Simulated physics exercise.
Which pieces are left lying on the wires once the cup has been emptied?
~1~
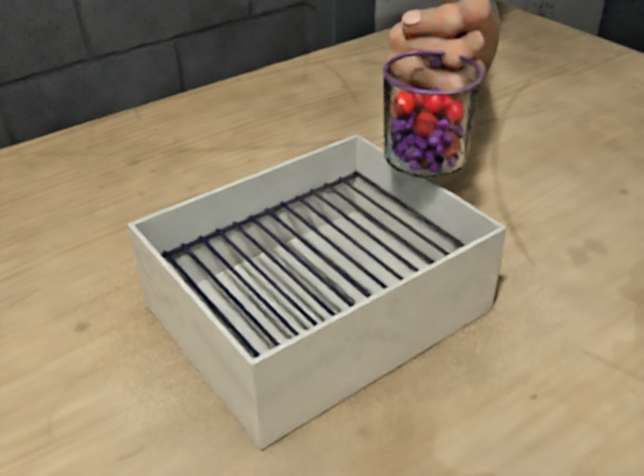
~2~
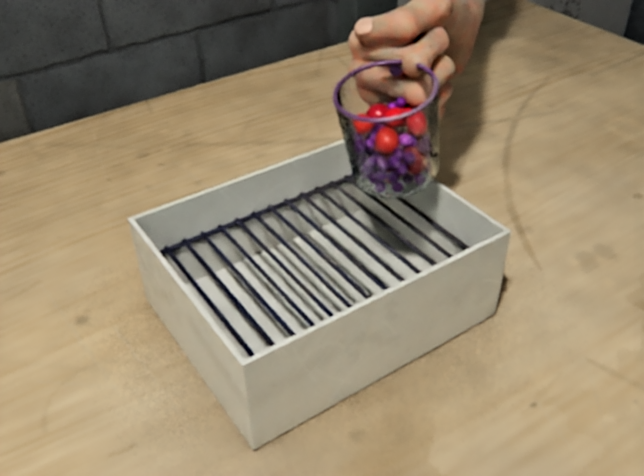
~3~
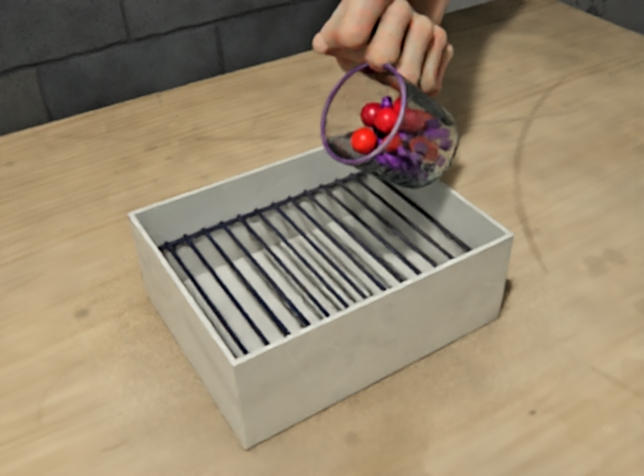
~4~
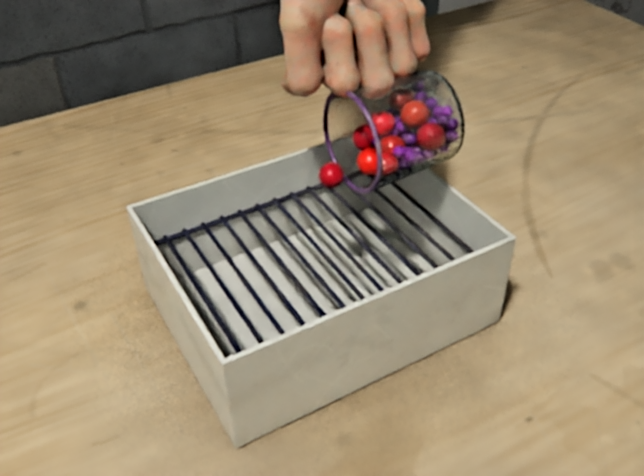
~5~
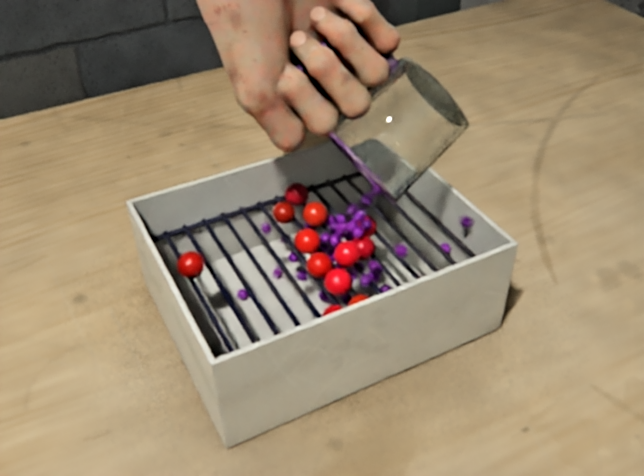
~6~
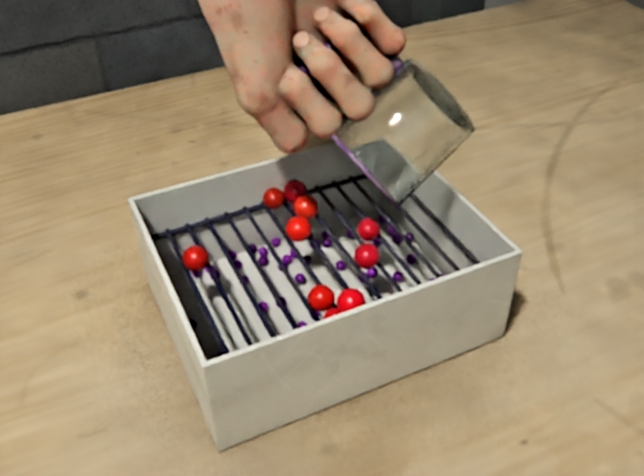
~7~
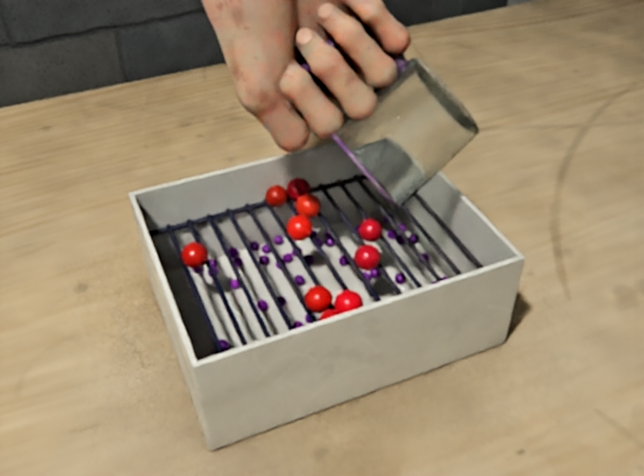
The red balls stay on top of the wires. The smaller purple ones slip through the gaps into the box below.
